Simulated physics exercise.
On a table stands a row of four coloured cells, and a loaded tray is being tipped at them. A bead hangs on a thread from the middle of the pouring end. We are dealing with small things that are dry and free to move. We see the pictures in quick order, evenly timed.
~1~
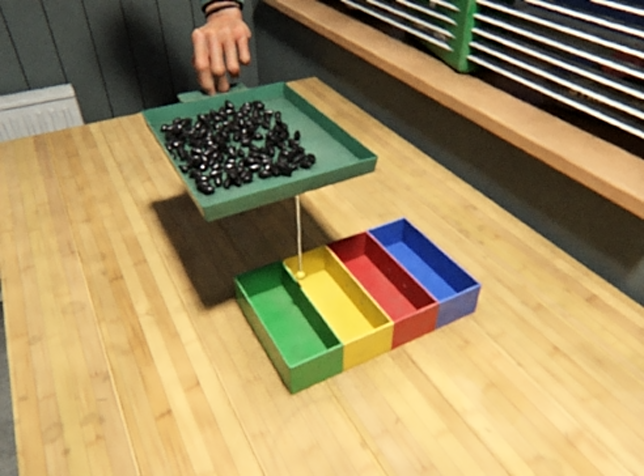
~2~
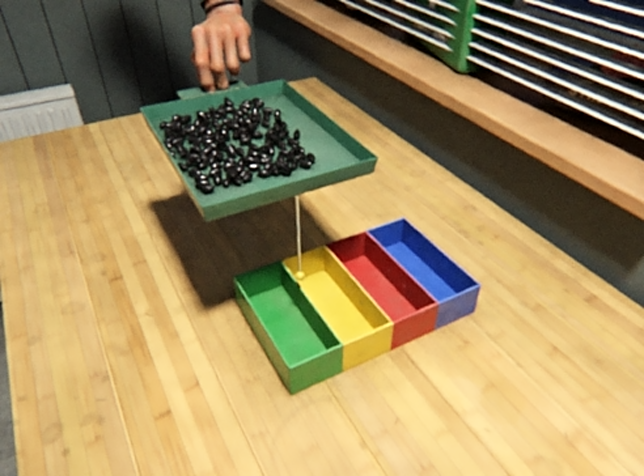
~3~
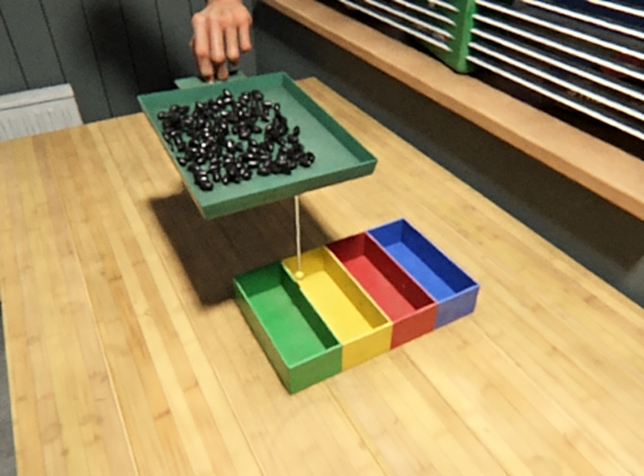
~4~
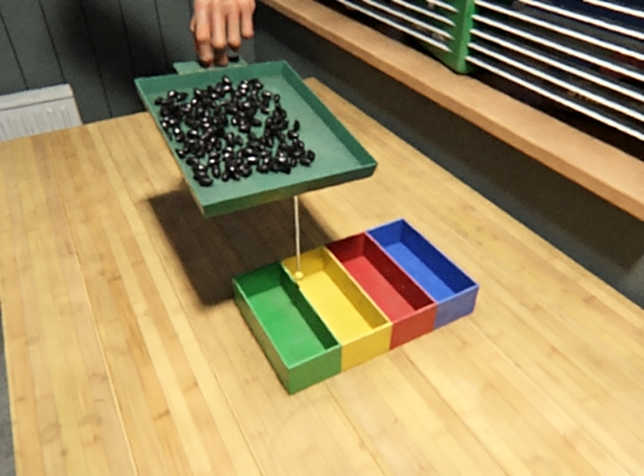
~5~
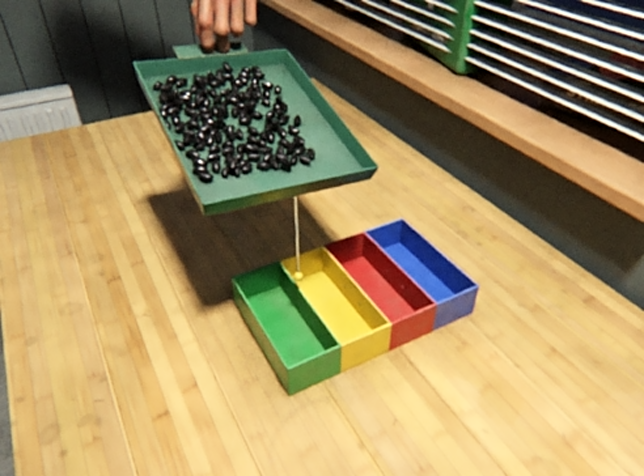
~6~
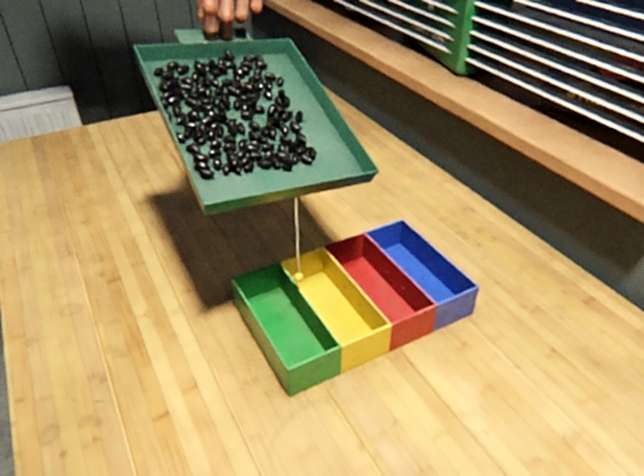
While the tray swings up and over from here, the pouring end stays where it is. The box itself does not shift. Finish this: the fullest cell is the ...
... Red one.
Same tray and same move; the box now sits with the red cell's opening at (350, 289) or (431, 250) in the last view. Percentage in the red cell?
First position: Some 40 %; second position: Some 0 %.
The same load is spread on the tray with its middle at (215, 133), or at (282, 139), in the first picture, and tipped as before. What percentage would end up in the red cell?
It comes to about 50 per cent the first time and about 40 per cent the second.
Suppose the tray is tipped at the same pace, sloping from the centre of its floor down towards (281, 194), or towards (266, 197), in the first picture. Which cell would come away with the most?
Green first, that green cell second.
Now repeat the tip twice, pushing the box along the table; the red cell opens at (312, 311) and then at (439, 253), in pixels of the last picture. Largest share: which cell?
Try one: The cell in blue; try two: The green cell.
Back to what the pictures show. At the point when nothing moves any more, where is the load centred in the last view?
I'd place the middle at about (371, 311).
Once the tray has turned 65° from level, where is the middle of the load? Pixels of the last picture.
I'd put it at about (314, 149).
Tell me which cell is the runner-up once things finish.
Place 2: Yellow.
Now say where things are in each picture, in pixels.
The first picture shows corners of the pouring end at (204, 205) and (375, 156), level; middle of the load at (226, 137), black beans; bead on its thread at (301, 276); green cell at (317, 367); yellow cell at (368, 344); red cell at (415, 324); blue cell at (458, 304).
The second picture shows corners of the pouring end at (204, 204) and (375, 157), level; middle of the load at (225, 136).
The third picture shows corners of the pouring end at (204, 203) and (375, 159), tipped barely, lowest at the right corner; middle of the load at (224, 129).
The fourth picture shows corners of the pouring end at (205, 202) and (375, 162), tipped a little, lowest at the right corner; middle of the load at (224, 120).
The fifth picture shows corners of the pouring end at (205, 201) and (375, 166), tipped clearly, lowest at the right corner; middle of the load at (224, 112).
The sixth picture shows corners of the pouring end at (207, 201) and (376, 169), tipped clearly, lowest at the right corner; middle of the load at (226, 104); green cell at (315, 369); yellow cell at (366, 346); red cell at (413, 326); blue cell at (456, 306).
Soon after the last picture, tray tipped steeply; nearly all on the tray; a stray few falling or outside the box.
A little later, tray tipped past a quarter turn; about half on the tray; about a quarter in the red cell; a small part in the yellow cell; a stray few in the green cell; a small part falling or outside the box.
Later still, tray tipped past a quarter turn; about half in the red cell; about a third in the yellow cell; a small part in the green cell; a stray few falling or outside the box.
At rest, tray tipped past a quarter turn; about half in the red cell; about a third in the yellow cell; a small part in the green cell; none in the blue cell; a stray few outside the box.
